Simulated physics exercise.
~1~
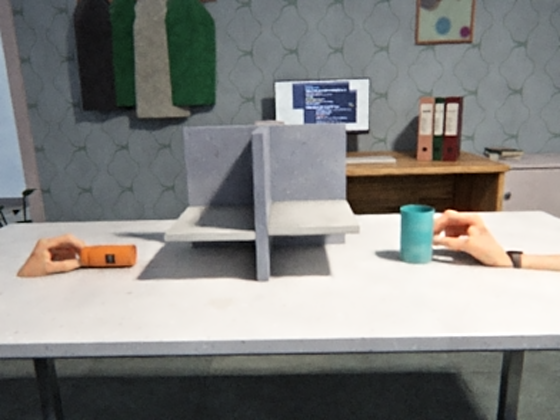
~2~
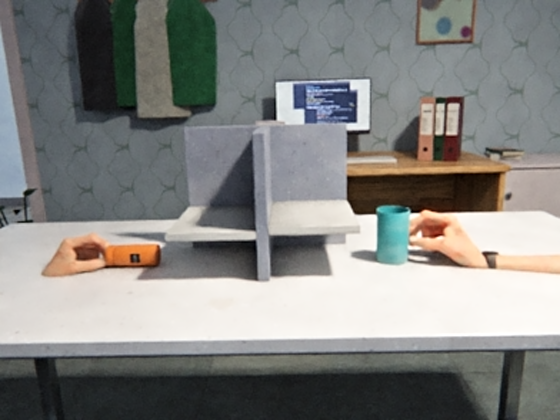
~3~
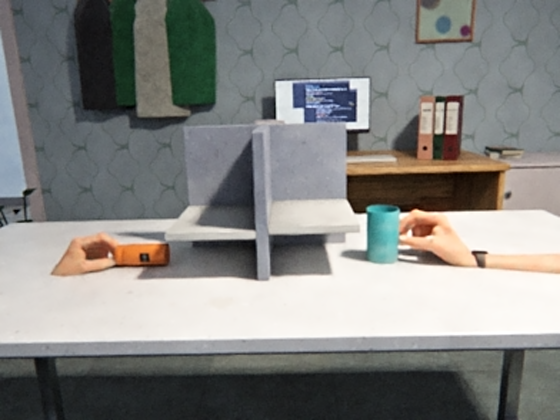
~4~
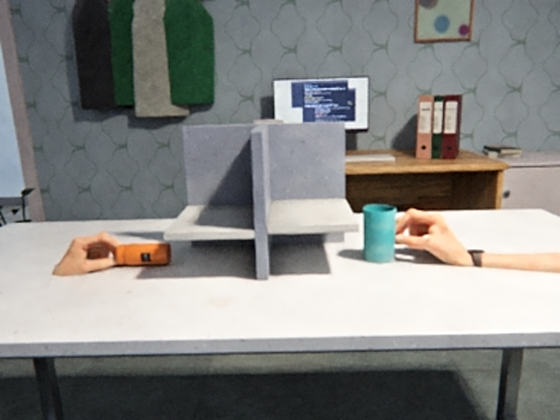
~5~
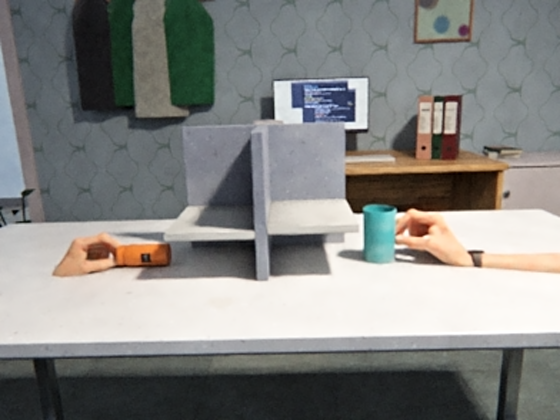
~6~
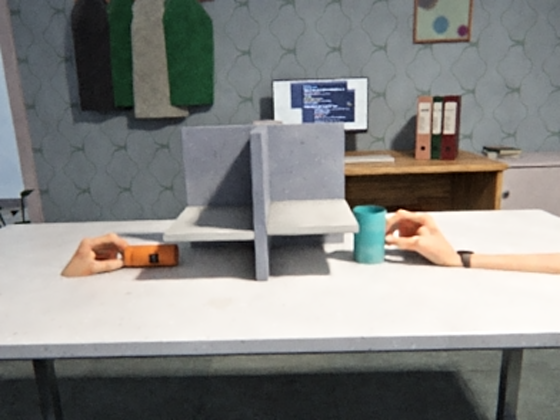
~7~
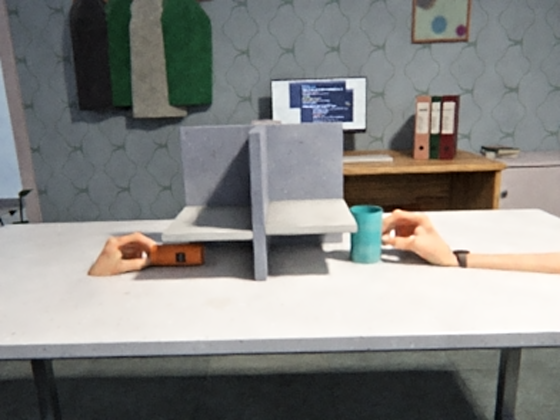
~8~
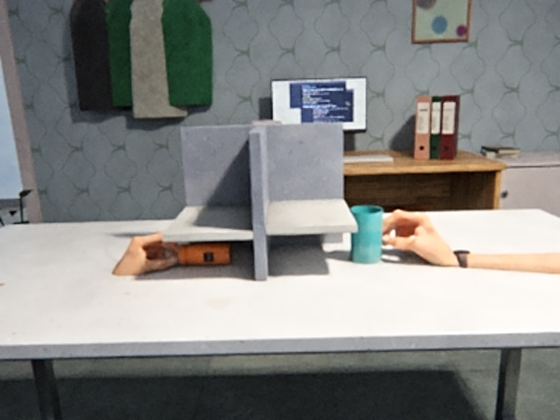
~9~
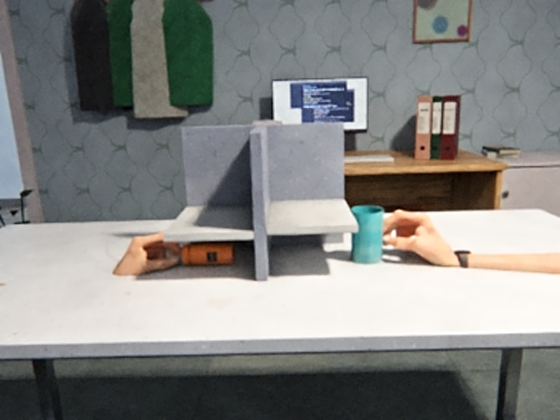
On a white table in an office, one hand slides an orange shaker lying on its side rightward and another slides an upright turquoise beaker leftward toward a low grey shelf; the shaker goes under, while the beaker stops at the shelf's edge.
